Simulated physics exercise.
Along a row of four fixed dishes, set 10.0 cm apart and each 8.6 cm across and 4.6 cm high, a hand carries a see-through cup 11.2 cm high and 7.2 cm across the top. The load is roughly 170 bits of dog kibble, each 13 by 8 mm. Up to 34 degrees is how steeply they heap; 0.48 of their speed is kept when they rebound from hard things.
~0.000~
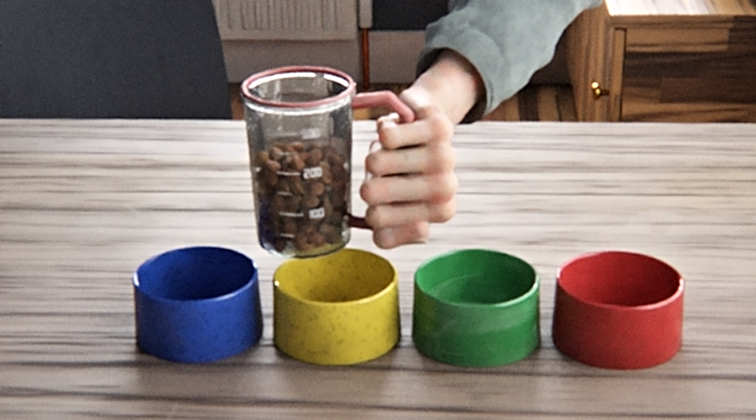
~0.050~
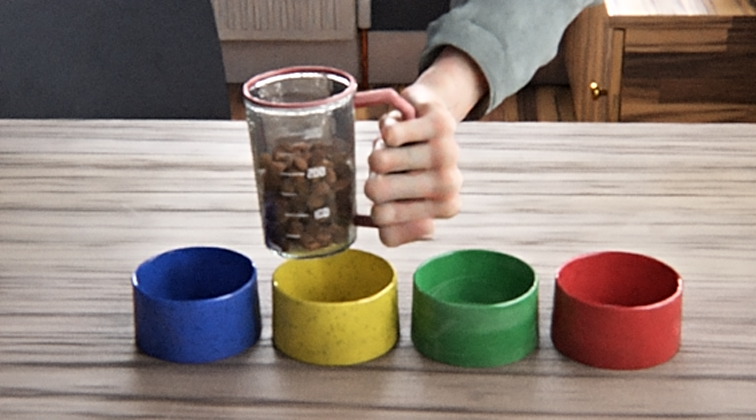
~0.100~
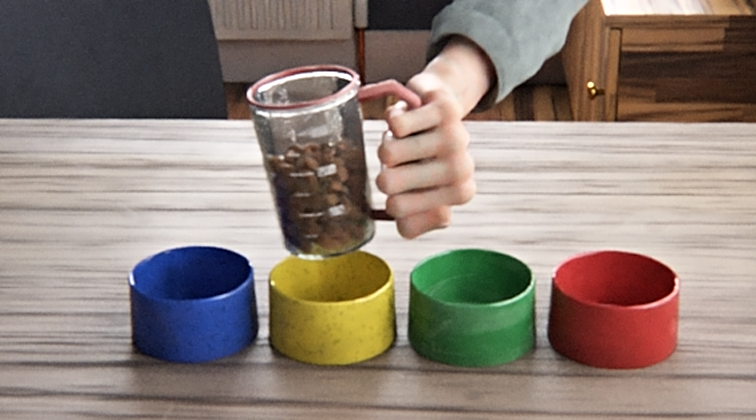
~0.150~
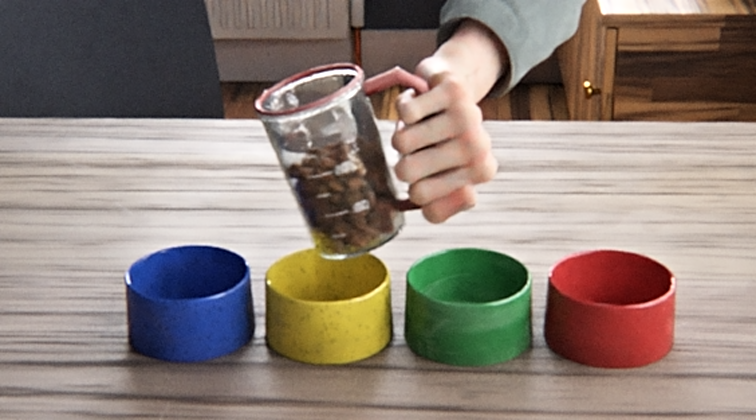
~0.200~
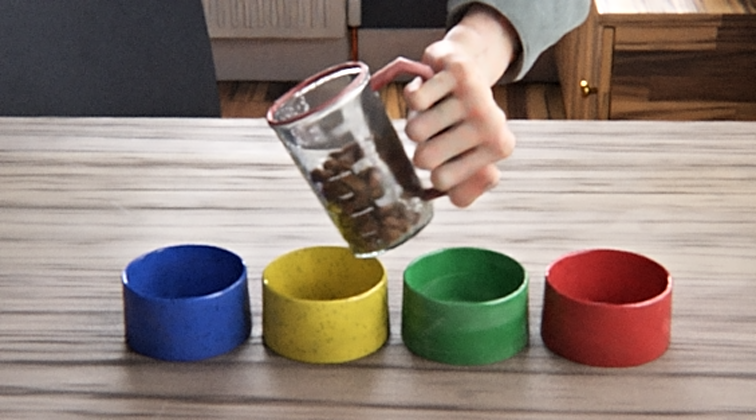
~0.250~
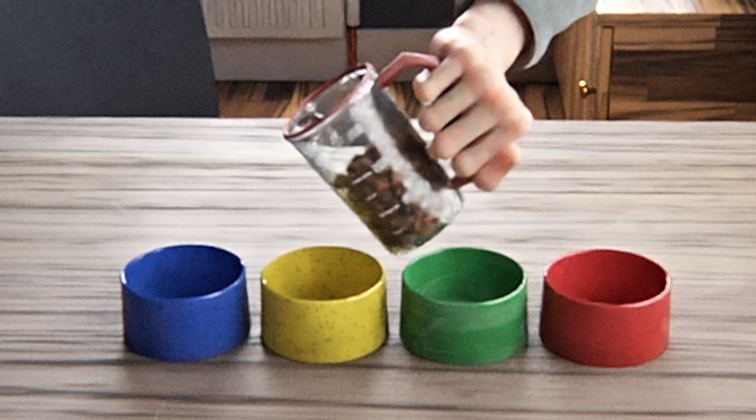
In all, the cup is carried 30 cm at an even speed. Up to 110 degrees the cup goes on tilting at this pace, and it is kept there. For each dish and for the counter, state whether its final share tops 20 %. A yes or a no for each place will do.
My prediction: Red: Share greater than a fifth, blue: Share not greater than a fifth, green: Share not greater than a fifth, yellow: Share not greater than a fifth, counter: Share not greater than a fifth.
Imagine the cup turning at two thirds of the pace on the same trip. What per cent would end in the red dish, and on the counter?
In that case you'd see red at 80 and the counter at 0.
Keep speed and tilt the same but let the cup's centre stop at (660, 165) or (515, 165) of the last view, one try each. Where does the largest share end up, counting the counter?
Try 1 - red; try 2 - green.
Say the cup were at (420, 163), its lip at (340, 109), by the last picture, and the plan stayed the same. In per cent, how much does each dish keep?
Per cent kept: Red 90; blue 0; green 0; yellow 0.
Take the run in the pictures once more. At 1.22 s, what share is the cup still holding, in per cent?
Some 45 %.
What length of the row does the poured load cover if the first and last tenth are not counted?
About 9 cm.
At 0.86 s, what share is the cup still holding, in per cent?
Close to 75 in a hundred.
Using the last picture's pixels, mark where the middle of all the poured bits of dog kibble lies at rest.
Approximately (609, 312) in the last view.
After 0.62 s, tilt 105 degrees; cup holds 100 %.
Then, at 0.86 s, tilt 110 degrees; cup holds 75 %, red 10 %, green 10 %.
After 1.22 s, tilt 110 degrees; cup holds 45 %, red 35 %, green 10 %.
In the end, at 3.3 s, red 70 %, blue 0 %, green 10 %, yellow 0 %, counter 10 %, cup 10 %.
